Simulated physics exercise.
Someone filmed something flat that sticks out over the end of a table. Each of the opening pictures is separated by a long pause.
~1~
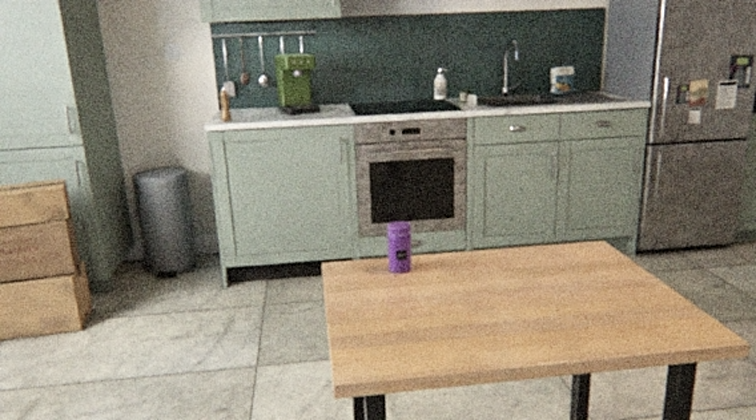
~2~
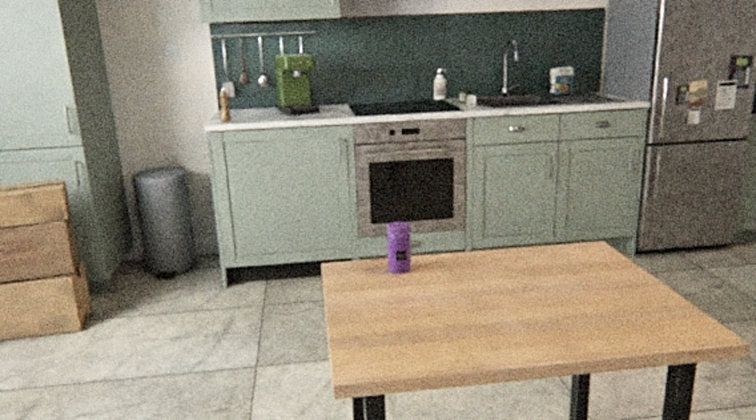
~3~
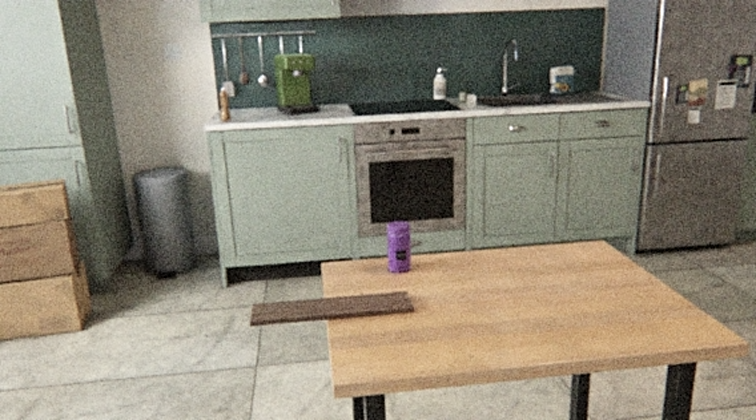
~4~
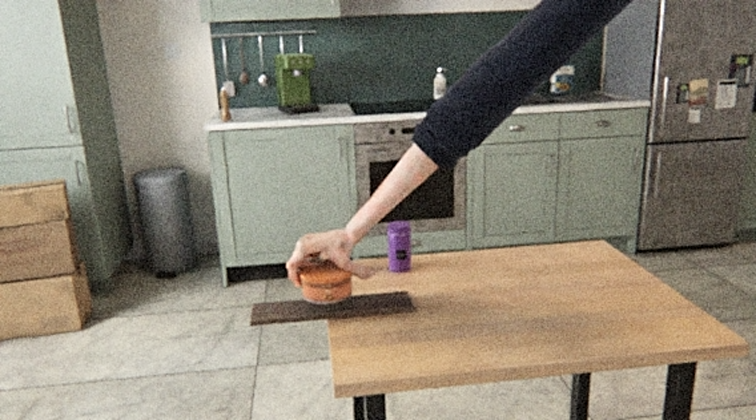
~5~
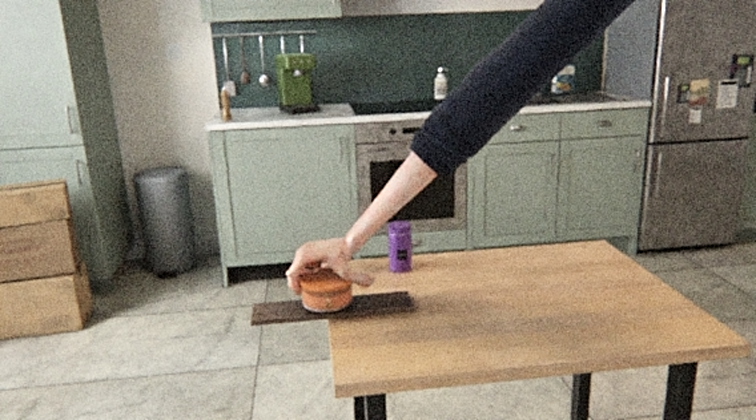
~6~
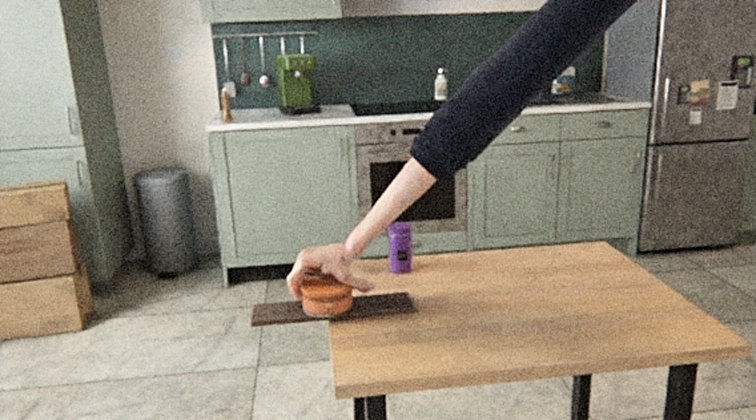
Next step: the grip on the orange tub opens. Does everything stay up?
Yes.
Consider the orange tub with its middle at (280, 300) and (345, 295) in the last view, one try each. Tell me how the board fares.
Topples, then stays put.
Then, 0.20 s after the last picture, nothing has stirred.
Then, 0.60 s after the last picture, orange tub resting near (327, 295).
At rest, all 3 in place. Seen from the same camera at the end, orange tub near (327, 295). The board keeps its balance.
